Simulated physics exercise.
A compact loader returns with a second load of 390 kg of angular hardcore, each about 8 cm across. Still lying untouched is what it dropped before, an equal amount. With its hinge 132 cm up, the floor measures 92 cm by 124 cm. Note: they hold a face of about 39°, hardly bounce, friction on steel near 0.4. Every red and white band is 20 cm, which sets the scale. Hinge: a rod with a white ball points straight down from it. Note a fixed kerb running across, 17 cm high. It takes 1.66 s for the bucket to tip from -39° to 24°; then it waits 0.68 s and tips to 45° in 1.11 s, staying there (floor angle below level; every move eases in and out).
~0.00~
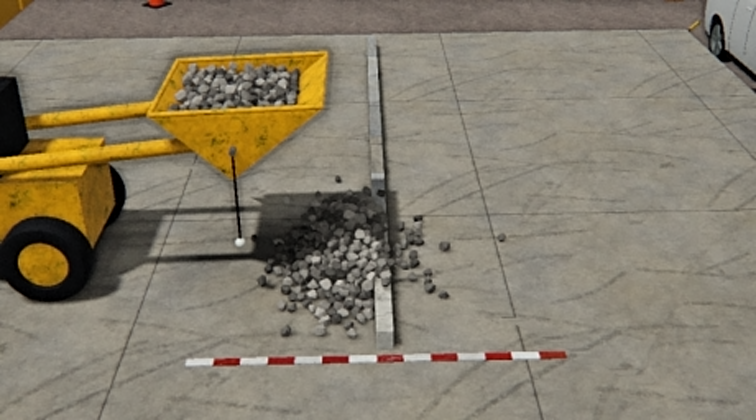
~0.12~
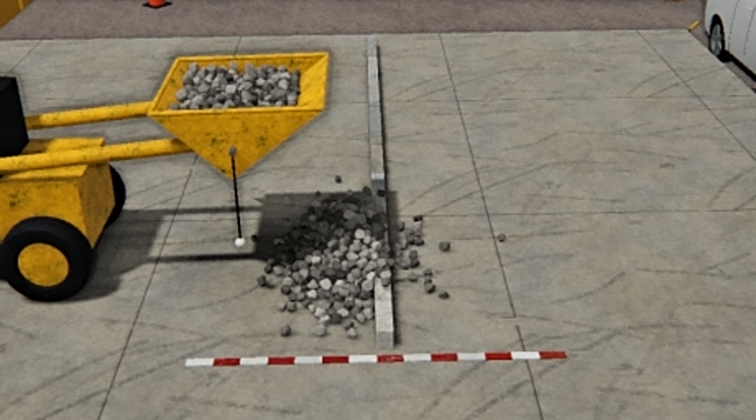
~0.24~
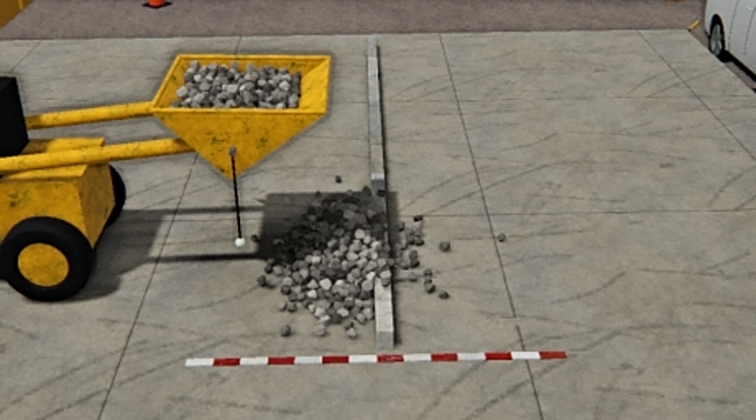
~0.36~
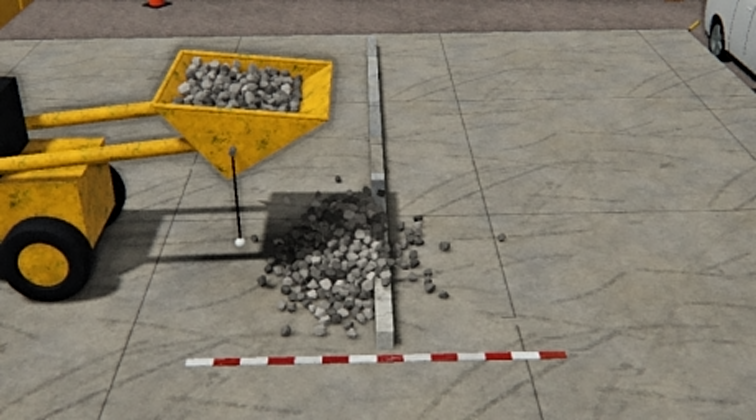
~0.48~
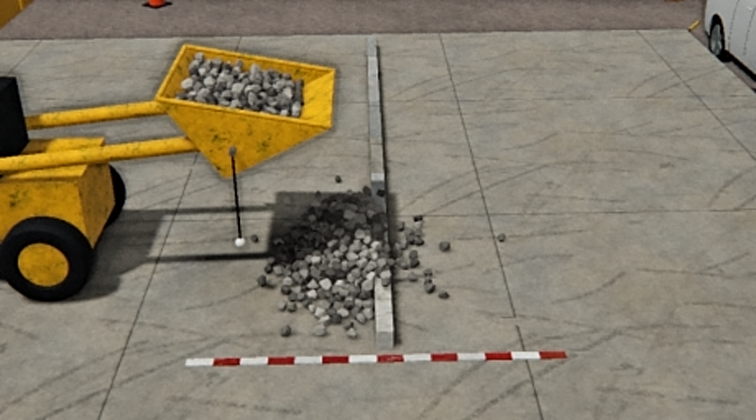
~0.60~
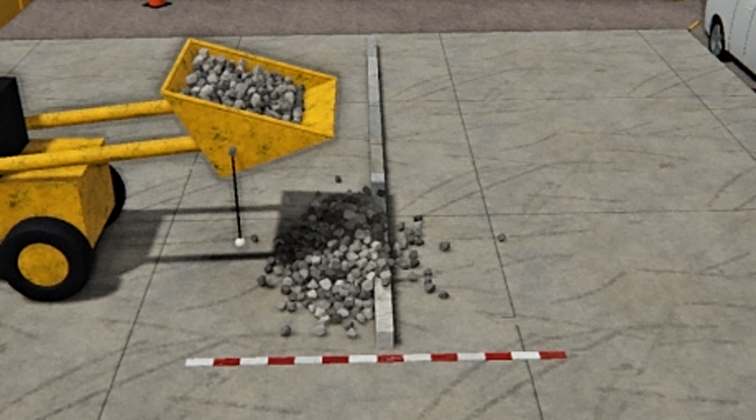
A yellow loader's bucket full of grey stones slowly tilted, its right edge dipping and its left side rising, above a still heap of stones lying against a low kerb on the concrete.
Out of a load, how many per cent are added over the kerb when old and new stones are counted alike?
Around 29 per cent.
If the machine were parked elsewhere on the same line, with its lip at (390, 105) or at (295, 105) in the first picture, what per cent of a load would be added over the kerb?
Around 90 percent, then around 5 percent.
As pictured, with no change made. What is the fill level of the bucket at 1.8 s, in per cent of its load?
Roughly 95 per cent remains inside.
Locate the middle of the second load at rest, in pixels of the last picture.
Roughly at pixel (352, 239).
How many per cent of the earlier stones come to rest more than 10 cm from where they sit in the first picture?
Close to 5 in a hundred of them.
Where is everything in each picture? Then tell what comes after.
In the first frame, lip at (323, 107), floor tilted -39°, highest stones at (233, 74). The earlier load is highest near (349, 230), 33 cm above ground level, 96 % on this side of the kerb, 4 % over the kerb.
In the second frame, lip at (323, 108), floor tilted -38°, highest stones at (224, 74); the stones move at 0.1 m/s on average.
In the third frame, lip at (325, 112), floor tilted -35°, highest stones at (209, 75); the stones move at 0.1 m/s on average.
In the fourth frame, lip at (328, 119), floor tilted -31°, highest stones at (197, 75); the stones move at 0.2 m/s on average.
In the fifth frame, lip at (331, 127), floor tilted -26°, highest stones at (196, 70); the stones move at 0.2 m/s on average.
In the sixth frame, lip at (333, 136), floor tilted -20°, highest stones at (200, 66); the stones move at 0.2 m/s on average.
After 1.2 s the floor is at 14°; in per cent of one load, 100 in the bucket, 96 on this side of the kerb, 4 over the kerb; the foremost stones are at (439, 256).
After 1.8 s the floor is at 24°; in per cent of one load, 96 in the bucket, 99 on this side of the kerb, 4 over the kerb; the foremost stones are at (439, 256).
After 3.9 s the floor is at 45°; in per cent of one load, 0 in the bucket, 167 on this side of the kerb, 33 over the kerb; the foremost stones are at (500, 249).
After 6.7 s the floor is at 45°; in per cent of one load, 0 in the bucket, 167 on this side of the kerb, 33 over the kerb; the foremost stones are at (500, 249). Net gain over the kerb, 29.
